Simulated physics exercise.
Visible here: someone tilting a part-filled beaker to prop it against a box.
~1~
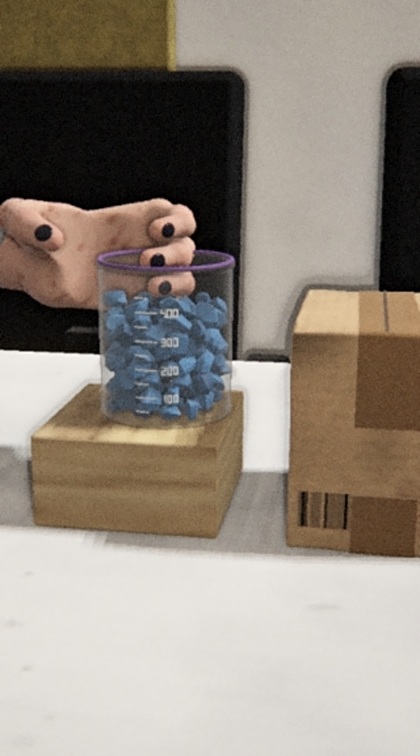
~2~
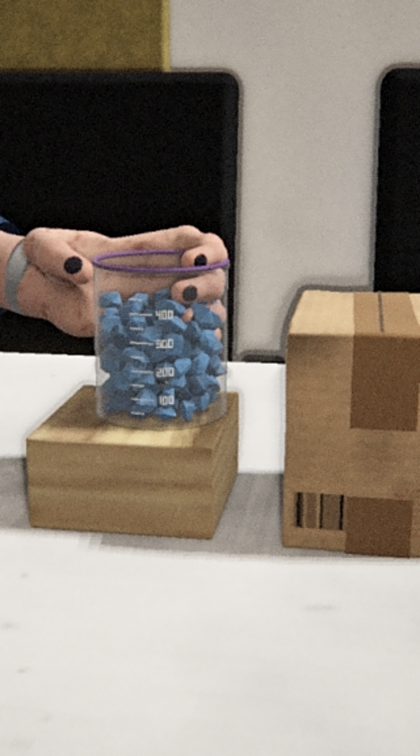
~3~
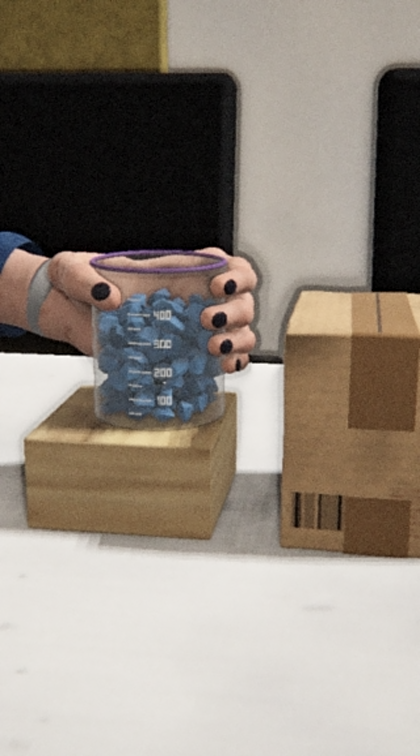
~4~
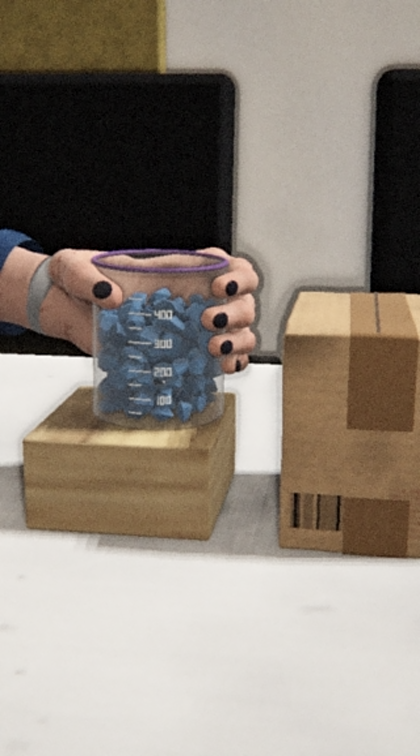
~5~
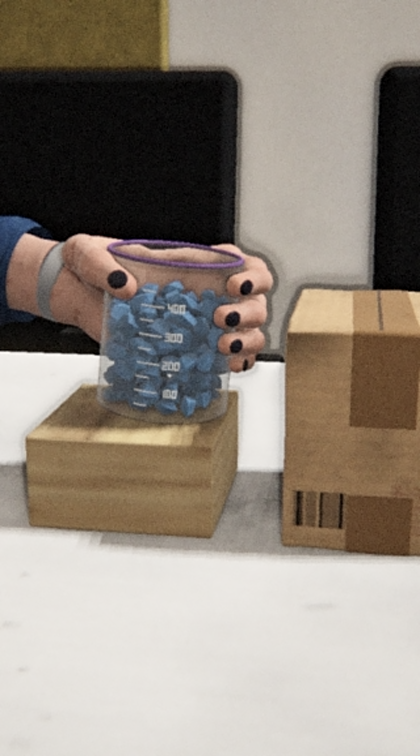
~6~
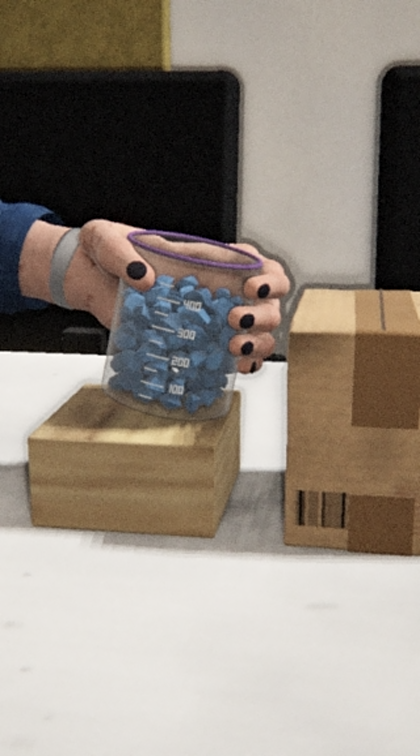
A clear beaker of blue stones stood upright on a wooden block while a hand with dark nails shifted its grip around it, then tilted it slightly to the right, toward a cardboard box.
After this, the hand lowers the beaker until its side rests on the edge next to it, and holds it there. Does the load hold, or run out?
It's going to lose nothing at that tilt.
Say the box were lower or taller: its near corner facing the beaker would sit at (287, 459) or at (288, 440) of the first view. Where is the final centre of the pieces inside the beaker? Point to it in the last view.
(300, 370) and (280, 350), approximately.
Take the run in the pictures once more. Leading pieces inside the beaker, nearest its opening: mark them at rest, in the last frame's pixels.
Check around (222, 282) in the final view.
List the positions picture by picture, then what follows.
In the first picture, beaker at (166, 335), three quarters full of aquarium stones; box at (380, 413), reaching most of the way up the beaker.
In the second picture, beaker at (161, 337), upright; rim at (225, 263); top of the contents at (157, 323).
In the third picture, beaker at (159, 337), upright; rim at (223, 263); box at (374, 414).
In the fourth picture, beaker at (159, 336), upright; rim at (225, 264); top of the contents at (155, 323).
In the fifth picture, beaker at (169, 329), leaning 6°; rim at (241, 262); box at (375, 412).
In the sixth picture, beaker at (180, 324), leaning 12°; rim at (260, 265); box at (377, 412), reaching most of the way up the beaker.
Then, 0.15 s past the last view, the beaker leans 19°; everything is still inside.
Then, 0.35 s past the last view, the beaker leans 27°; everything is still inside.
Then, 0.56 s past the last view, the beaker rests on the box at 30°; everything is still inside.
Finally, the beaker rests on the box at 30°; everything is still inside.
